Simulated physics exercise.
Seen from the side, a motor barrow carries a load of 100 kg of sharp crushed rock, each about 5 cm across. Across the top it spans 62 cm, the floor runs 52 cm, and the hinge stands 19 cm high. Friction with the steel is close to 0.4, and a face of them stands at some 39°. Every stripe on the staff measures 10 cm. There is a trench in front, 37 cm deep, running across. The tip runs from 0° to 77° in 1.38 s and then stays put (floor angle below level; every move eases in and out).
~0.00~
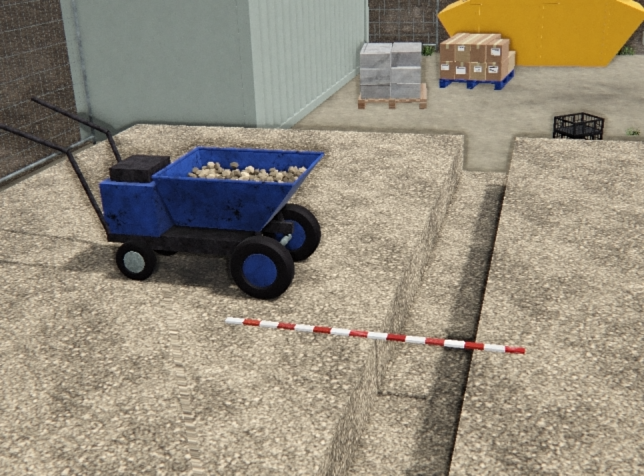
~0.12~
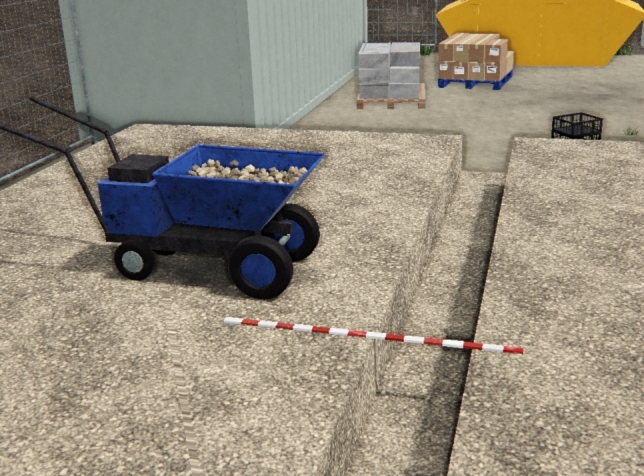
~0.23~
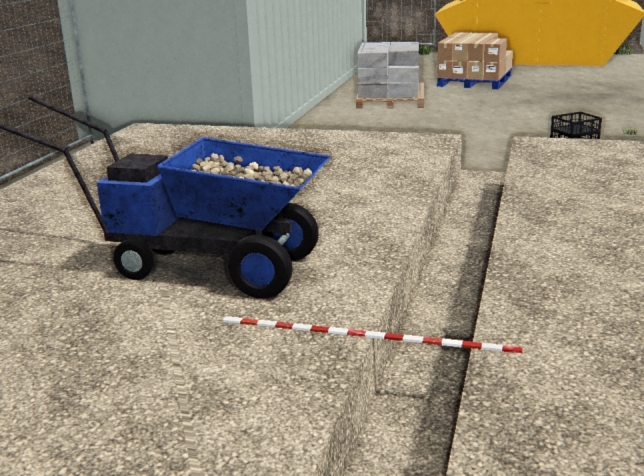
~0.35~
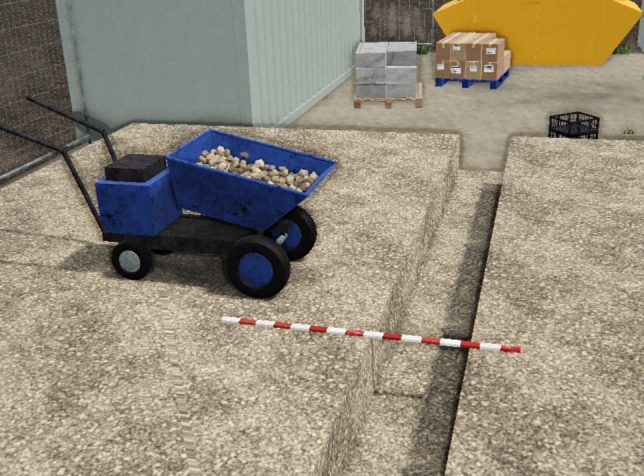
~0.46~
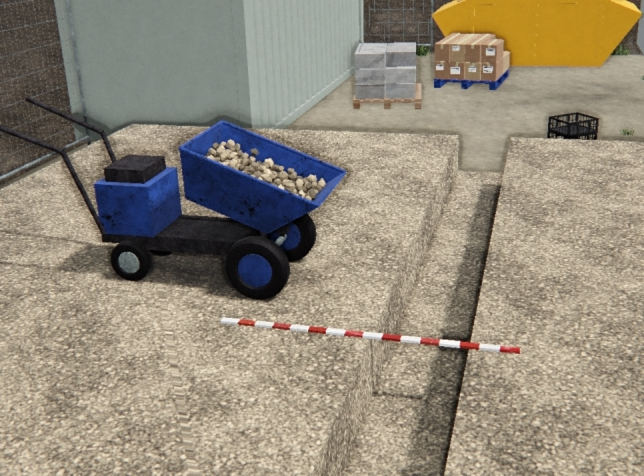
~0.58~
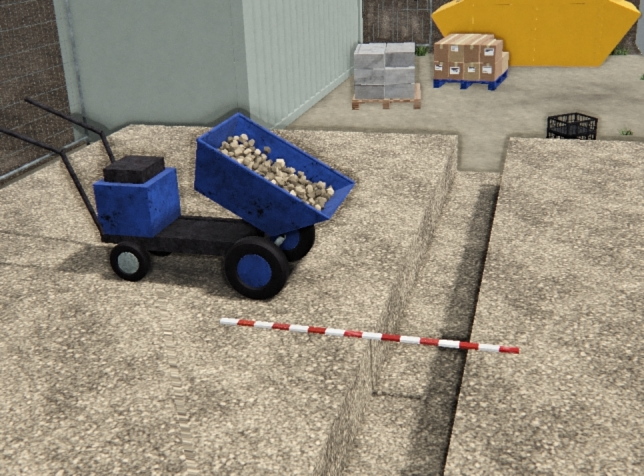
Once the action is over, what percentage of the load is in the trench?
About 45 in every hundred.
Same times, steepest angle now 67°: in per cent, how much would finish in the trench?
The trench would hold about 45% of it.
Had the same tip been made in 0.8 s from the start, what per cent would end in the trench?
Estimate: About 60 %.
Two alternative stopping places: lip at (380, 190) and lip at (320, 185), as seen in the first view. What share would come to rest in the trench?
I'd expect close to 85 per cent at the first and 100 per cent at the second.
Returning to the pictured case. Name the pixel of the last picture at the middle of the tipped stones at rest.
(418, 339).
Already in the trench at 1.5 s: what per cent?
Roughly 10% by that time.
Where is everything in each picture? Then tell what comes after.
Lip at (293, 185), floor tilted 0°, highest stones at (250, 174), in the first picture.
Lip at (294, 186), floor tilted 2°, highest stones at (227, 173); the stones move at 0.2 m/s on average, in the second picture.
Lip at (300, 189), floor tilted 6°, highest stones at (216, 167); the stones move at 0.4 m/s on average, in the third picture.
The skip is at 12°, its lip at (308, 196); the top of the load is at (214, 158); the stones move at 0.5 m/s on average, in the fourth picture.
Lip at (318, 206), floor tilted 20°, highest stones at (223, 150); the stones move at 0.6 m/s on average, in the fifth picture.
The skip is at 29°, its lip at (329, 219); the top of the load is at (234, 145); the stones move at 0.7 m/s on average, in the sixth picture.
After 1.0 s the floor is at 65°; 100 % in the skip; the foremost stones are at (352, 248).
After 1.5 s the floor is at 77°; 74 % in the skip, 14 % short of the trench, 12 % in the trench; the foremost stones are at (433, 336).
After 1.8 s the floor is at 77°; 50 % in the skip, 17 % short of the trench, 33 % in the trench; the foremost stones are at (473, 343).
After 3.8 s the floor is at 77°; 36 % in the skip, 18 % short of the trench, 45 % in the trench; the foremost stones are at (472, 353).
